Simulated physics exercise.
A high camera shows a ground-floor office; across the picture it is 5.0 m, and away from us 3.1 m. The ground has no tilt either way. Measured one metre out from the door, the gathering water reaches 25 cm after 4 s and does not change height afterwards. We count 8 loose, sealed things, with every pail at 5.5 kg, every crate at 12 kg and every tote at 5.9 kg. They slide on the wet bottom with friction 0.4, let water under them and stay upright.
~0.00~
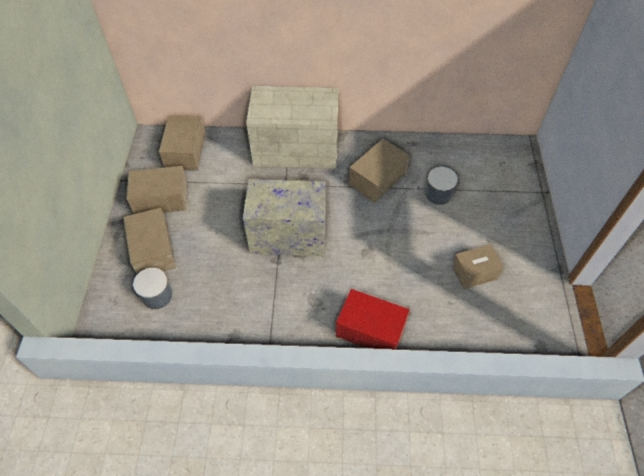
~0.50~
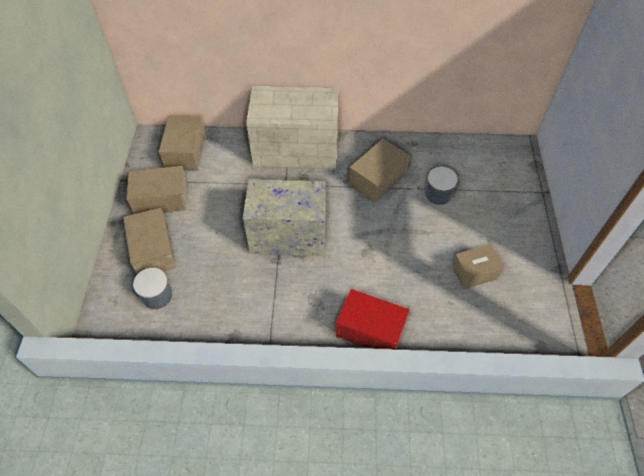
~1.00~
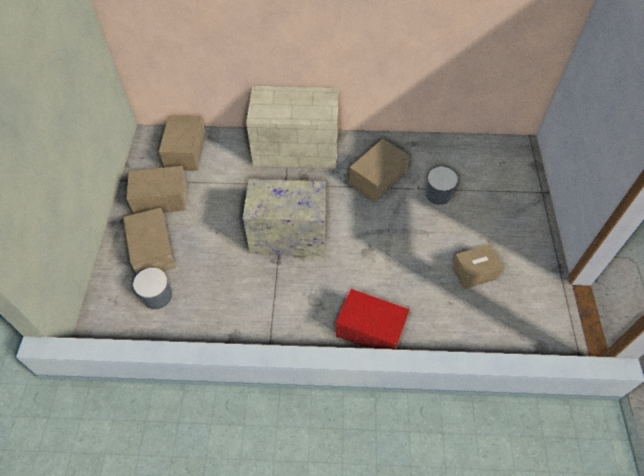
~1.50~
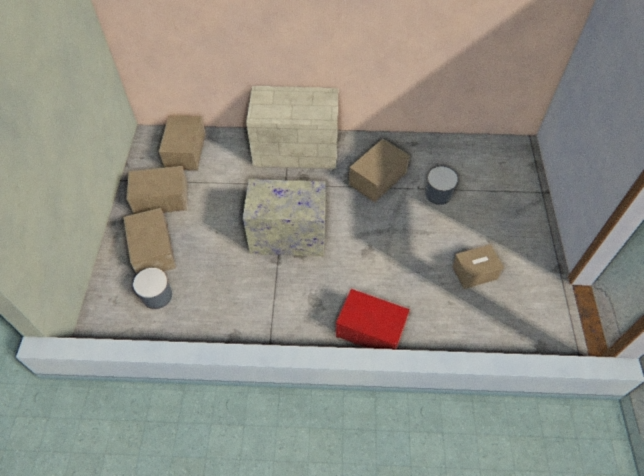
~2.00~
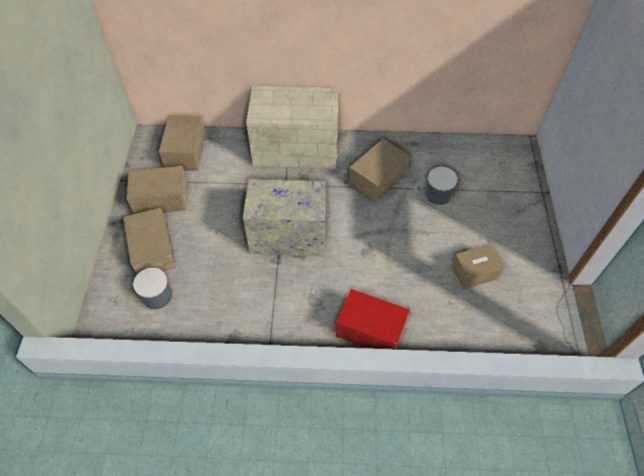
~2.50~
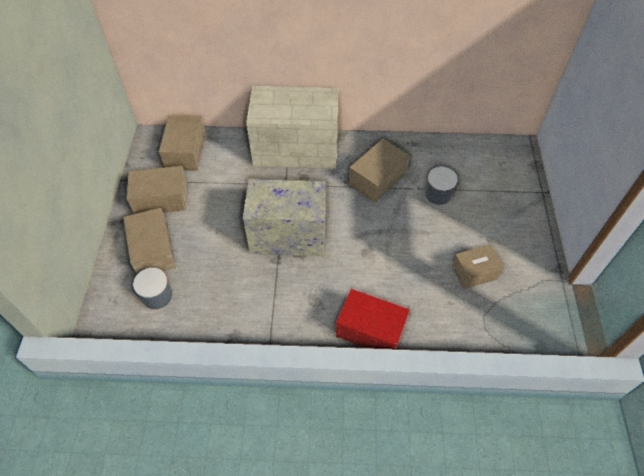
A big pale block stood among brown boxes, two pails and a red crate, all of them still, while the floor outside the low front wall turned blue-green and clear water crept in at right.
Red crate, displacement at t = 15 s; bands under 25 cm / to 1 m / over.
It is pushed well off.
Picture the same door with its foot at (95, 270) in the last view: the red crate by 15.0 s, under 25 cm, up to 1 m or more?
With that change, the red crate travels a long distance.
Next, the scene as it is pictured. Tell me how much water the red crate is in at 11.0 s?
Depth approx. 14 cm.
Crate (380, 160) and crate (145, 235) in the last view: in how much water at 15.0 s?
Some 7 cm at the first, some 15 cm at the second.
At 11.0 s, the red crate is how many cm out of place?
About 250 cm.
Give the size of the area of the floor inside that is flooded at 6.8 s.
Wet: Near 12 m2.
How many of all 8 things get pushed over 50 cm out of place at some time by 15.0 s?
The total is 7.
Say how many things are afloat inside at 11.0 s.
7 of them.
After 3.5 s the red crate is near (373, 316), 0.0 m from its start, aground; 0 afloat.
After 6.8 s the red crate is near (120, 319), 2.4 m from its start, afloat; 4 afloat.
After 11.0 s the red crate is near (140, 230), 2.5 m from its start, afloat; 7 afloat.
After 15.0 s the red crate is near (169, 154), 3.0 m from its start, afloat; 7 afloat.
